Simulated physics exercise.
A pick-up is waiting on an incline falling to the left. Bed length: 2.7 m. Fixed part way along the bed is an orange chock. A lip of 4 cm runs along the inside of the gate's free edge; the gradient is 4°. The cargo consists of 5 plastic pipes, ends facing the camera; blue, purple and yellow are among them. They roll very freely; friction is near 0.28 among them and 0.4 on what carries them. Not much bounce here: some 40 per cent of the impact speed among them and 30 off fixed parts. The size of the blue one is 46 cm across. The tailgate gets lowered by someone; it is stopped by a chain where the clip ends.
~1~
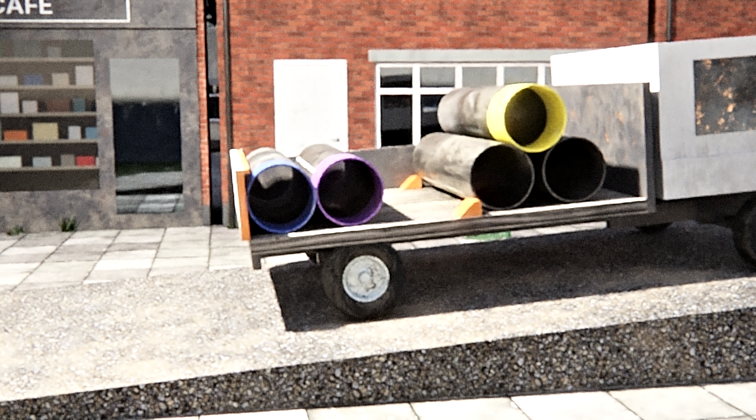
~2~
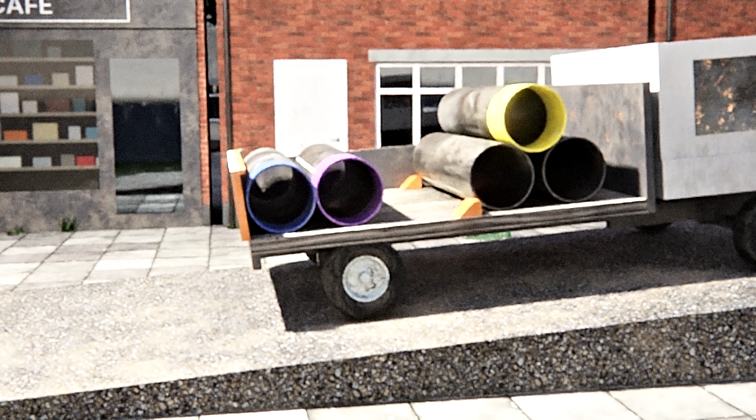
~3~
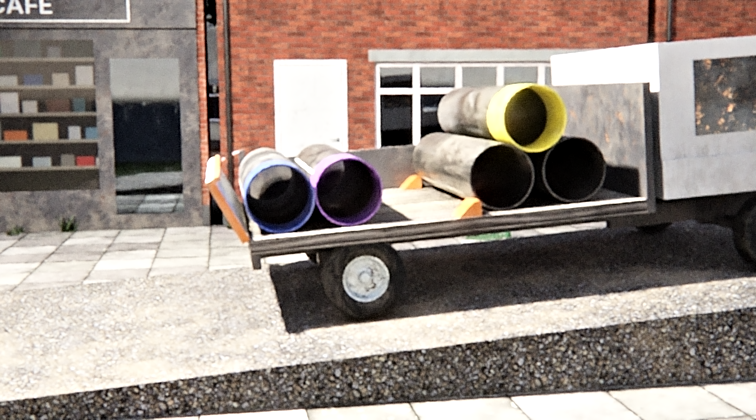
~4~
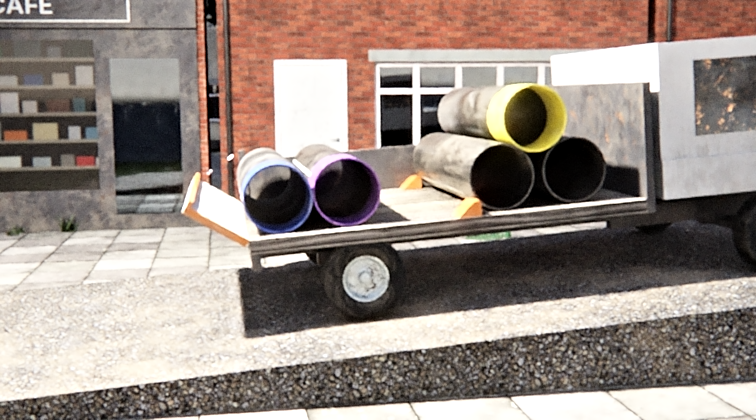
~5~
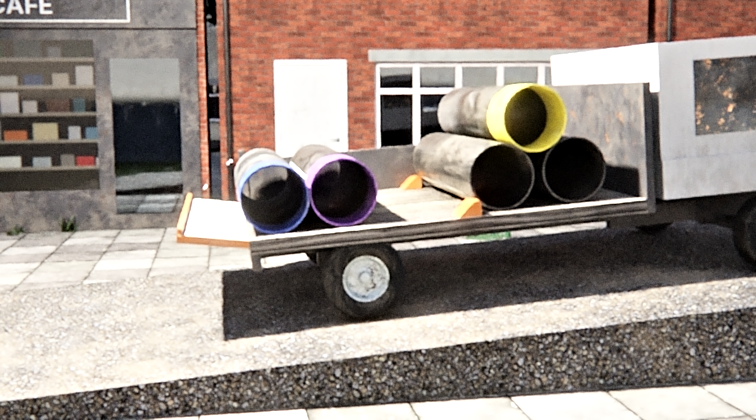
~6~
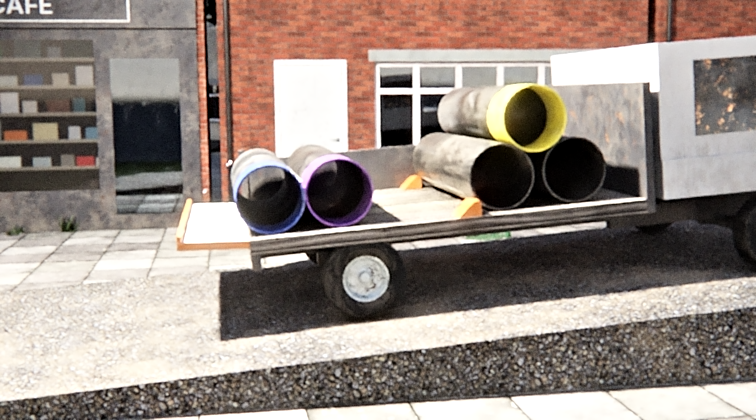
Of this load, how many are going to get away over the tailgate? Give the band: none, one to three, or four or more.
The band is none.
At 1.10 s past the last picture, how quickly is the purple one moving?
It's travelling at about 0.4 m/s.
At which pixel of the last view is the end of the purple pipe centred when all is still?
Roughly (274, 199).
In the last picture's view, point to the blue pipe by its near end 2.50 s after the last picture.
(211, 203), roughly.
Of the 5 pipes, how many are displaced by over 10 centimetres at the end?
Count: 2.
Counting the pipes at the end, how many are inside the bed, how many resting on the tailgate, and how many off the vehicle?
Tally: 4; 1; 0.
Then, 1.1 s after the last picture, blue is on the gate, 20 cm past the hinge, rolling left; purple is on the bed, 25 cm short of the hinge, rolling left; yellow is up on others, 200 cm short of the hinge; 0 of 5 are out.
Then, 2.5 s after the last picture, blue is on the gate, 20 cm past the hinge; purple is on the bed, 25 cm short of the hinge; no change for yellow; 0 of 5 are out.
At rest (4.1 s after the last picture), blue is on the gate, 30 cm past the hinge; purple is on the bed, 20 cm short of the hinge; yellow is up on others, 200 cm short of the hinge; 0 of 5 are out.
